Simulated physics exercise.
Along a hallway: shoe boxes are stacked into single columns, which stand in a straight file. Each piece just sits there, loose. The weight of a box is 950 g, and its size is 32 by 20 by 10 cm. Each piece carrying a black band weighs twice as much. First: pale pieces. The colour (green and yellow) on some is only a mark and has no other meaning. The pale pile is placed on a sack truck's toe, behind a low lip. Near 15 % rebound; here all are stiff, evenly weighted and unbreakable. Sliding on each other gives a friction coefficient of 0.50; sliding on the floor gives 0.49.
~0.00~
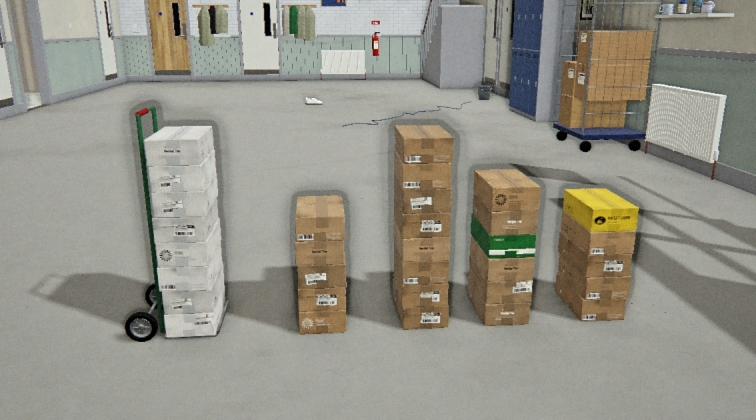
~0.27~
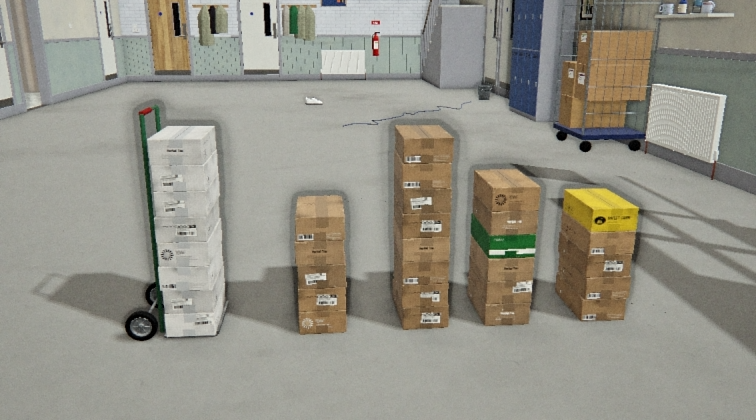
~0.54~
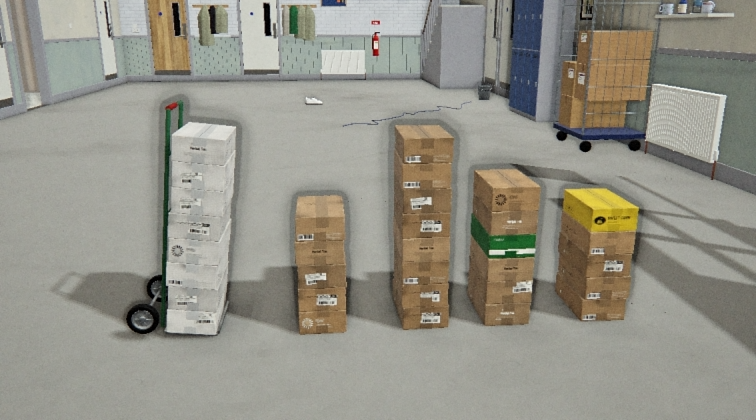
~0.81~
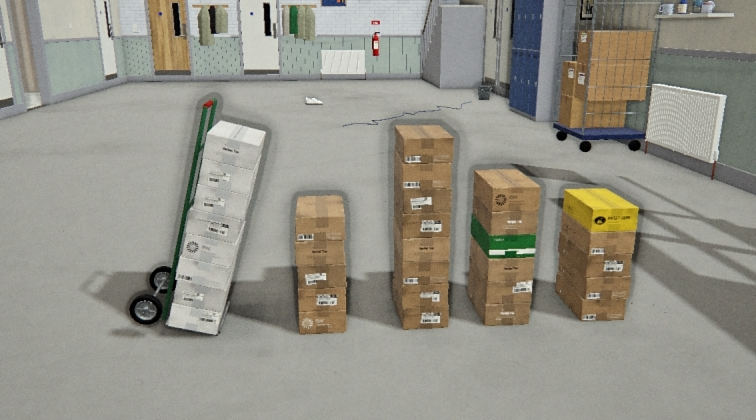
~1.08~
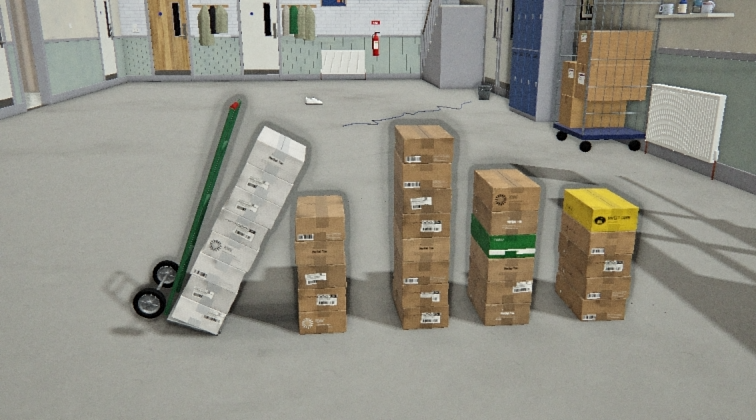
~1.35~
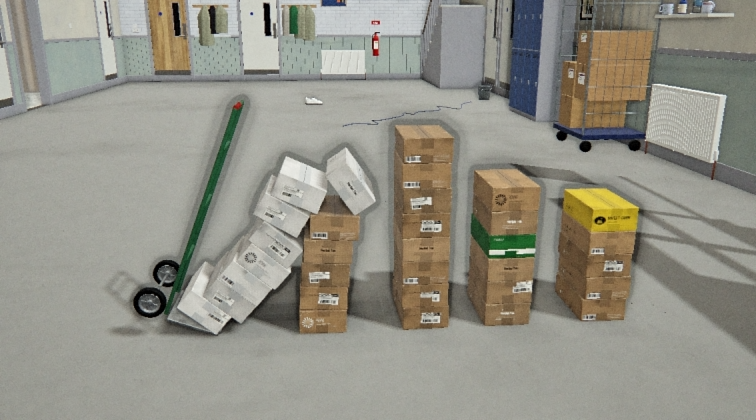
A tall pile of white boxes on a green hand truck stands at the left of a grey-floored room with lockers and a loaded cage trolley behind, seen from slightly above by a still camera. To its right stand four brown stacks, one with a green box, the last topped in yellow. The truck tilts rightward, and the white boxes lean, separate and slide against the nearest, shortest brown stack, nudging its upper boxes.
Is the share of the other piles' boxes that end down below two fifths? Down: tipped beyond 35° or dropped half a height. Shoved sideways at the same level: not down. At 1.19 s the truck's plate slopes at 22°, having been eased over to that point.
Yes, below two fifths.
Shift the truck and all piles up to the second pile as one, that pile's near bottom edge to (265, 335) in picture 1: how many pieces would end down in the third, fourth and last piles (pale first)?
After that shift, the third pile would have 0 down, the fourth 0 and the last 0.
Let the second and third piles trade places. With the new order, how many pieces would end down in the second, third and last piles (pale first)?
After the swap, the second pile would have 7 down, the third 4 and the last 4.
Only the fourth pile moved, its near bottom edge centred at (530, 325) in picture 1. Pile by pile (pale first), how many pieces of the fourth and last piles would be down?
You'd see fourth at 0 and last at 0.
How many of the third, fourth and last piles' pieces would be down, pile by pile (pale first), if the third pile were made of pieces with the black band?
Down by pile: Third 0, fourth 0, last 0.
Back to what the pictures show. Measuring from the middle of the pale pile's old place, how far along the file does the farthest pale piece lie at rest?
85 cm.
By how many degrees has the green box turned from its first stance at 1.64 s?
Tilt from start: Approx. 0 degrees.
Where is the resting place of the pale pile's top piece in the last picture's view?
Look for the top piece around pixel (393, 187).
Around 1.46 s, 8 of the pale pile down; none of the 24 other boxes down, 5 disturbed.
Finally (2.2 s), 8 of the pale pile down; none of the 24 other boxes down, 11 disturbed; green box unmoved; yellow box unmoved. That is 0 per cent. Seen by the last camera, middles, green box near (501, 234), yellow box near (599, 209).
